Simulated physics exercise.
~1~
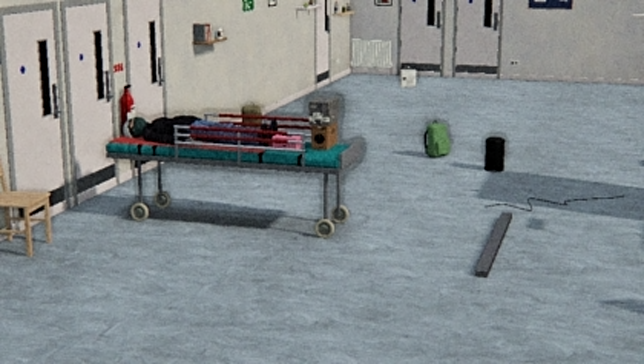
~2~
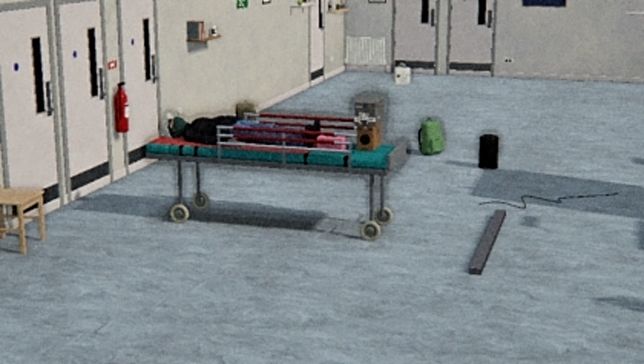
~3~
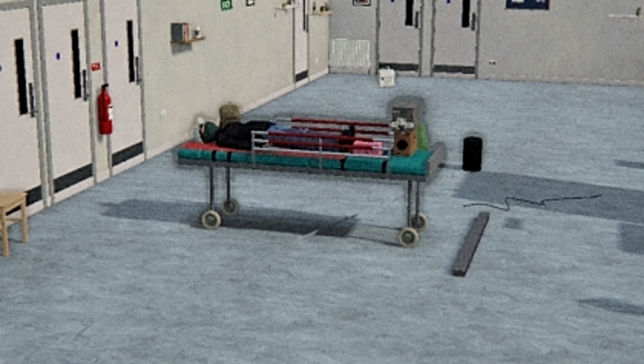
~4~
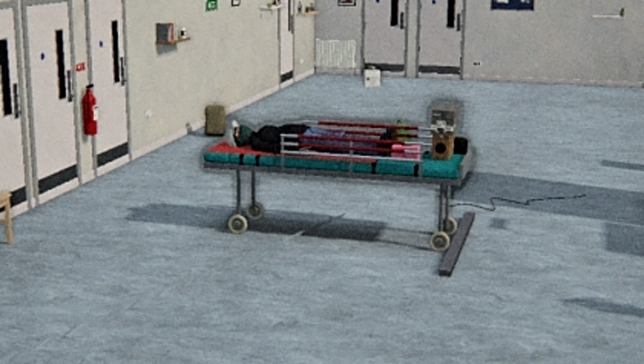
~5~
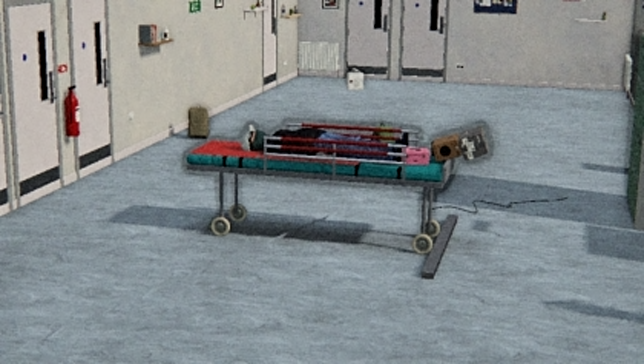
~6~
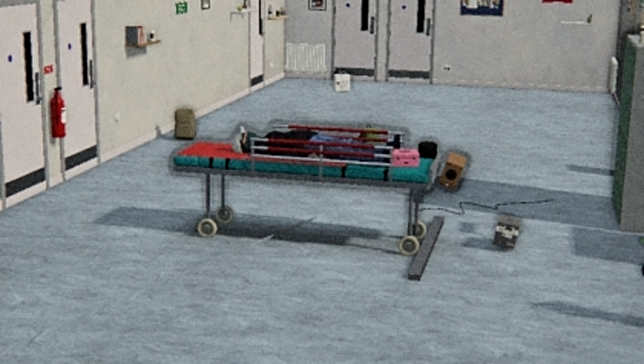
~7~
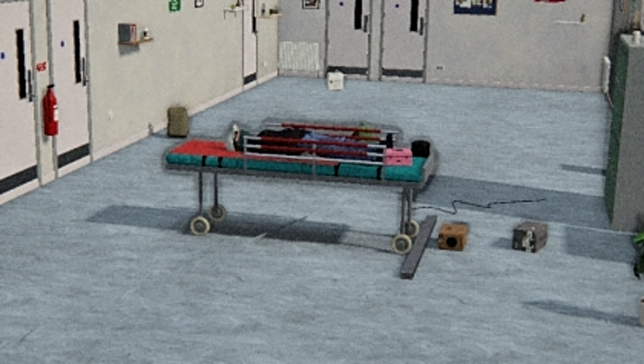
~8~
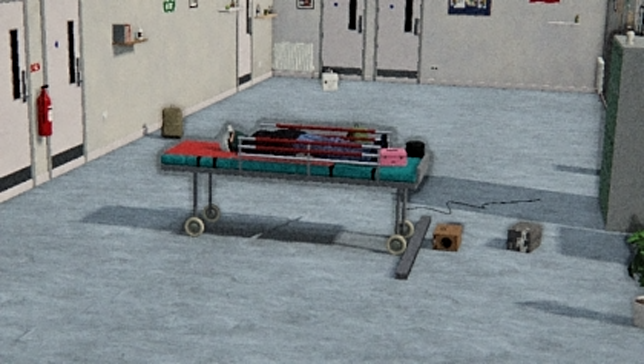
We see a wheeled stretcher carrying a floppy person and loose items roll right along a corridor until it stops at a low sill, where a grey box and a brown box topple off the right end onto the floor, while a pink case and the person stay aboard.
